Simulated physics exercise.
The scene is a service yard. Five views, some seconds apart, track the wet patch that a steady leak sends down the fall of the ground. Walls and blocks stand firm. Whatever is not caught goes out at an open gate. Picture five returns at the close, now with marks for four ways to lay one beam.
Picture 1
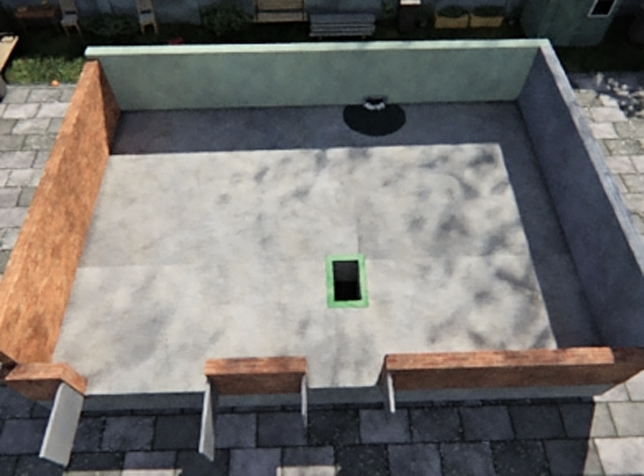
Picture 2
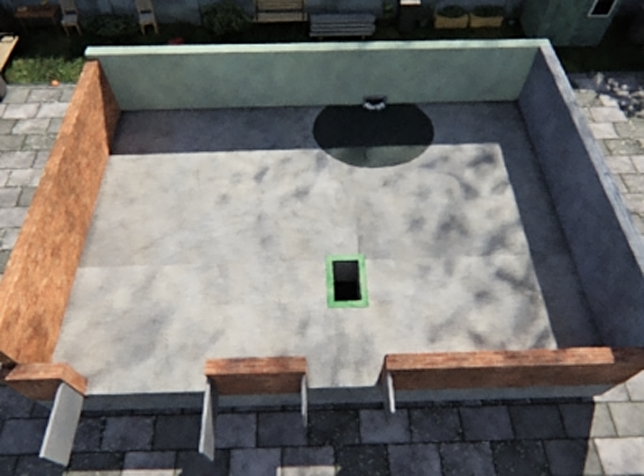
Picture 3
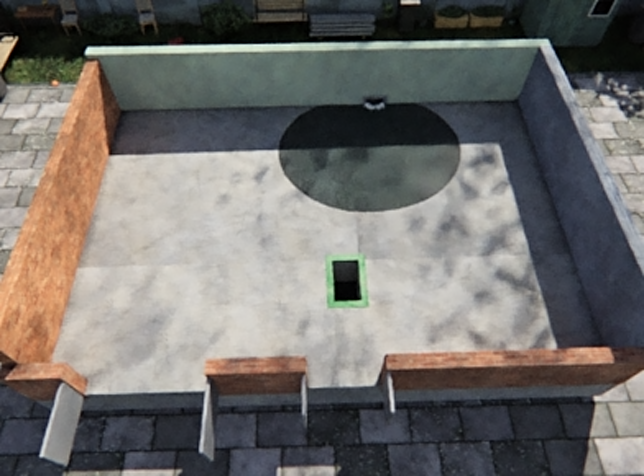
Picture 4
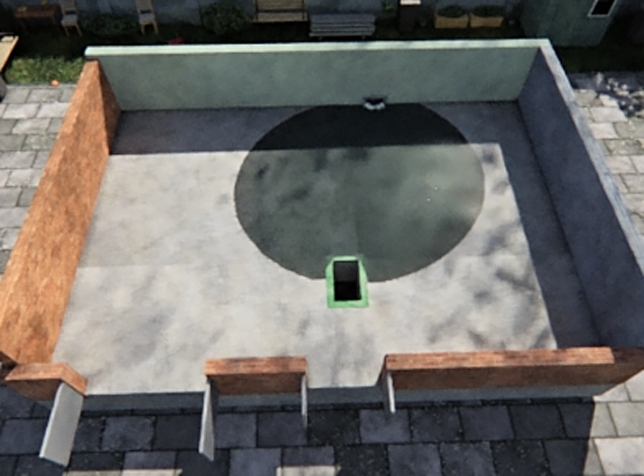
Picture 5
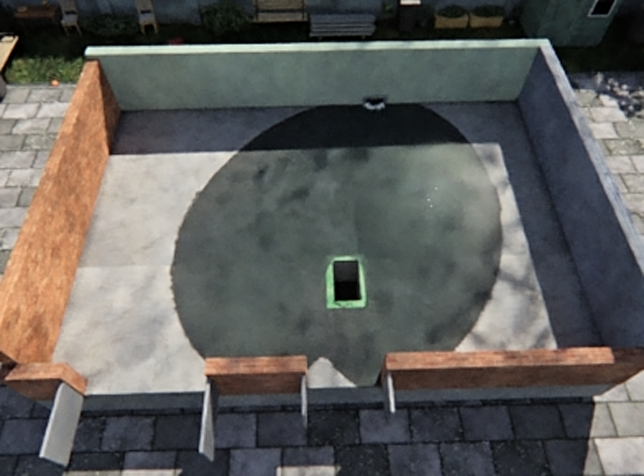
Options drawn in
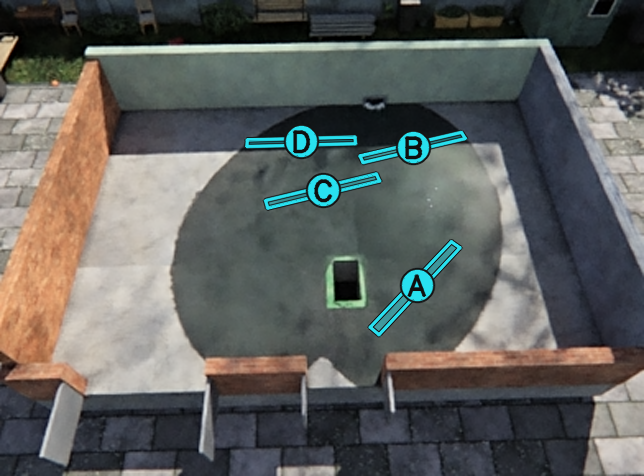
Dark water spreads from a small outlet at the foot of the pale green back wall, across the grey floor of a walled service yard seen from high above. Orange-brown walls stand left and in front, where there are open gaps, a grey one right, and a green-rimmed gully sits near the middle. The rounded pool widens forward, reaches the gully, then surrounds it and nears the front wall, while the camera stays still.
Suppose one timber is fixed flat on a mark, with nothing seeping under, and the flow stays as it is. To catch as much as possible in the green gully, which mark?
A is best.
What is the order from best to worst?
Best to worst: A, D, C, B.
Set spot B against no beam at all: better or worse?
Spot B is worse.
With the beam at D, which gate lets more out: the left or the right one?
The left one.
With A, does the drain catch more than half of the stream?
No.
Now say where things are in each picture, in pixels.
Outfall at (375, 100); green gully at (347, 280); open gate at (152, 379); open gate at (344, 373); water covers 2 % of the ground and shows as far out as (363, 131); green gully still dry.
Water covers 7 % of the ground and shows as far out as (386, 165); green gully still dry.
Water covers 16 % of the ground and shows as far out as (317, 198); green gully still dry.
Water covers 30 % of the ground and shows as far out as (283, 263); green gully taking water.
Water covers 49 % of the ground and shows as far out as (192, 332); green gully taking water.
On the marked copy, A from (374, 330) to (455, 244); B from (361, 159) to (463, 135); C from (266, 204) to (377, 177); D from (247, 143) to (355, 140).
For spot A, about 30 % of the stream runs into the green gully, about 69 % out by the gates.
For spot B, about 6 % of the stream runs into the green gully, about 92 % out by the gates.
For spot C, about 12 % of the stream runs into the green gully, about 87 % out by the gates.
For spot D, about 20 % of the stream runs into the green gully, about 79 % out by the gates.
